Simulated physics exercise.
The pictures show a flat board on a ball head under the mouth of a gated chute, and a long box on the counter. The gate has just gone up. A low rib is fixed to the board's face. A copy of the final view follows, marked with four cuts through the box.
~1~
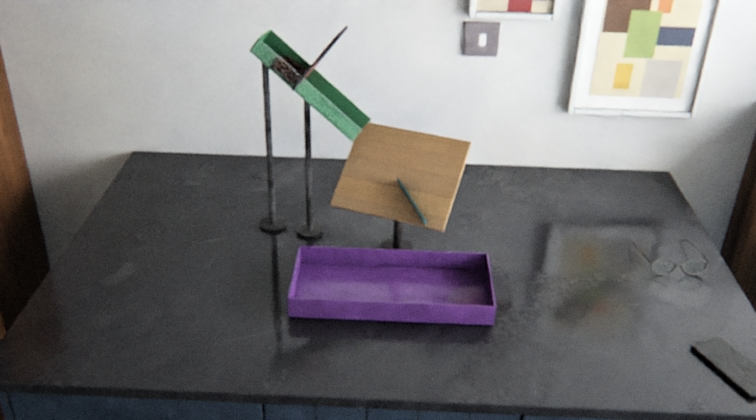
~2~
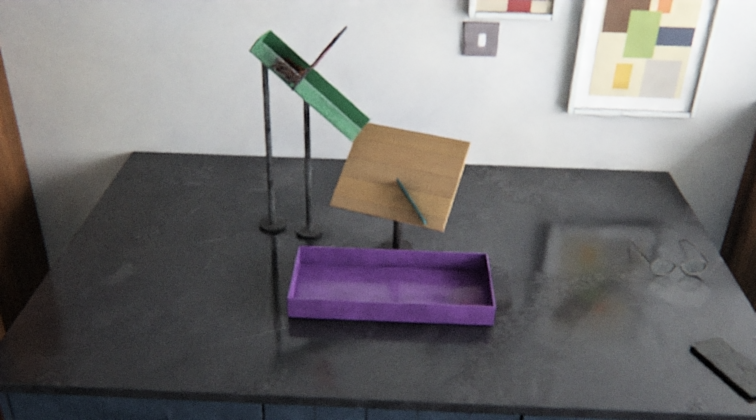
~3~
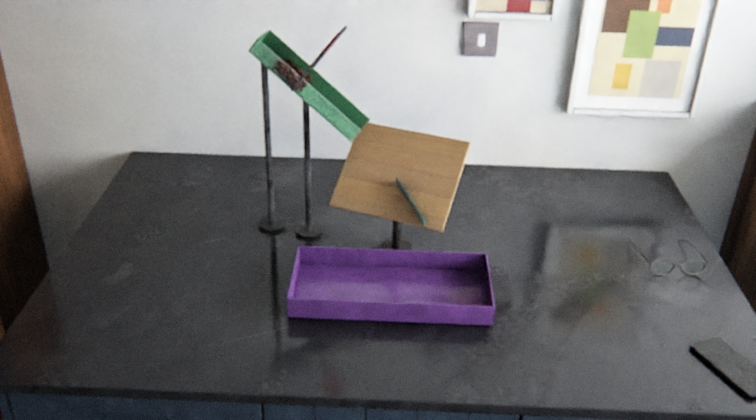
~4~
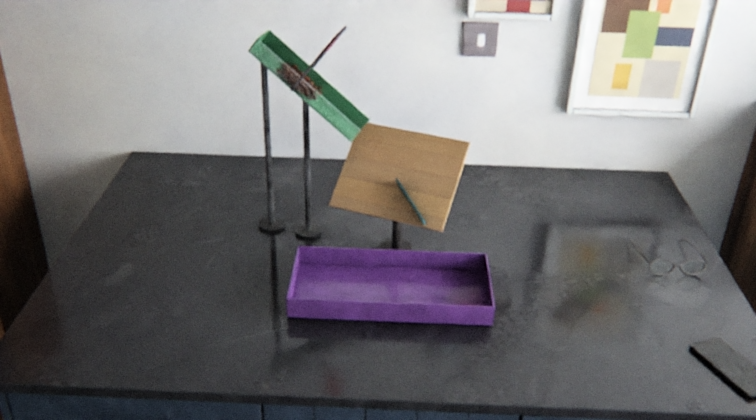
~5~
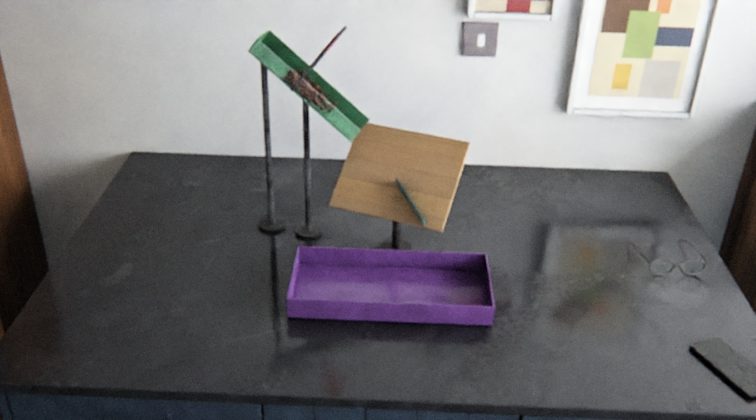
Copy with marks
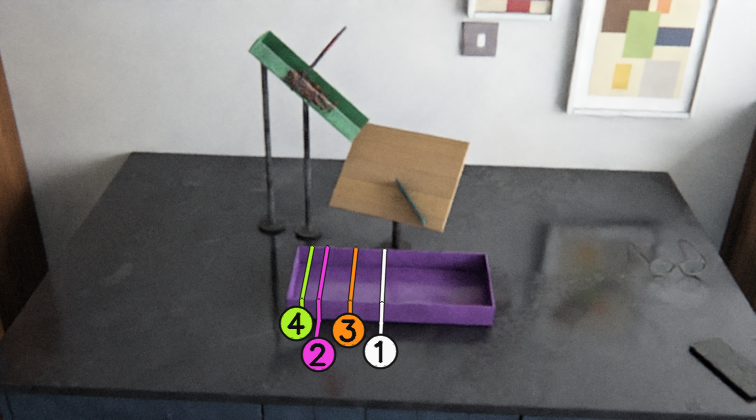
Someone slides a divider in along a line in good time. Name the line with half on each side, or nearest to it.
Line 1.
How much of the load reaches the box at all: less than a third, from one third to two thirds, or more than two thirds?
It is more than two thirds.
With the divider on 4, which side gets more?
Right.
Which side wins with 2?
More lands on the right.
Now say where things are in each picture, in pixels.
In the first picture, load behind the gate near (292, 69), flat chocolate drops; lip of the chute near (357, 136), sloping fairly steeply.
In the second picture, middle of the board near (400, 174), tilted fairly steeply; middle of its low edge near (385, 218); of its high edge near (414, 131).
In the third picture, front corners of the box near (288, 298) and (494, 307), empty; front of the load near (302, 90).
In the fourth picture, middle of the load near (300, 80); its front near (315, 98), close to a quarter of the way to the lip; rib from (396, 178) to (423, 220).
In the fifth picture, middle of the load near (306, 90); its front near (330, 111), close to half of the way to the lip.
On the marked copy, line 1 crosses the front rim at (382, 302); line 2 crosses the front rim at (318, 300); line 3 crosses the front rim at (350, 301); line 4 crosses the front rim at (301, 299).
If 1 is chosen, of what is caught, close to a third on the left of the divider, close to two thirds on the right.
If 2 is chosen, of what is caught, only a few on the left of the divider, all but a few on the right.
If 3 is chosen, of what is caught, a small share on the left of the divider, all but a few on the right.
If 4 is chosen, of what is caught, none at all on the left of the divider, the whole lot on the right.
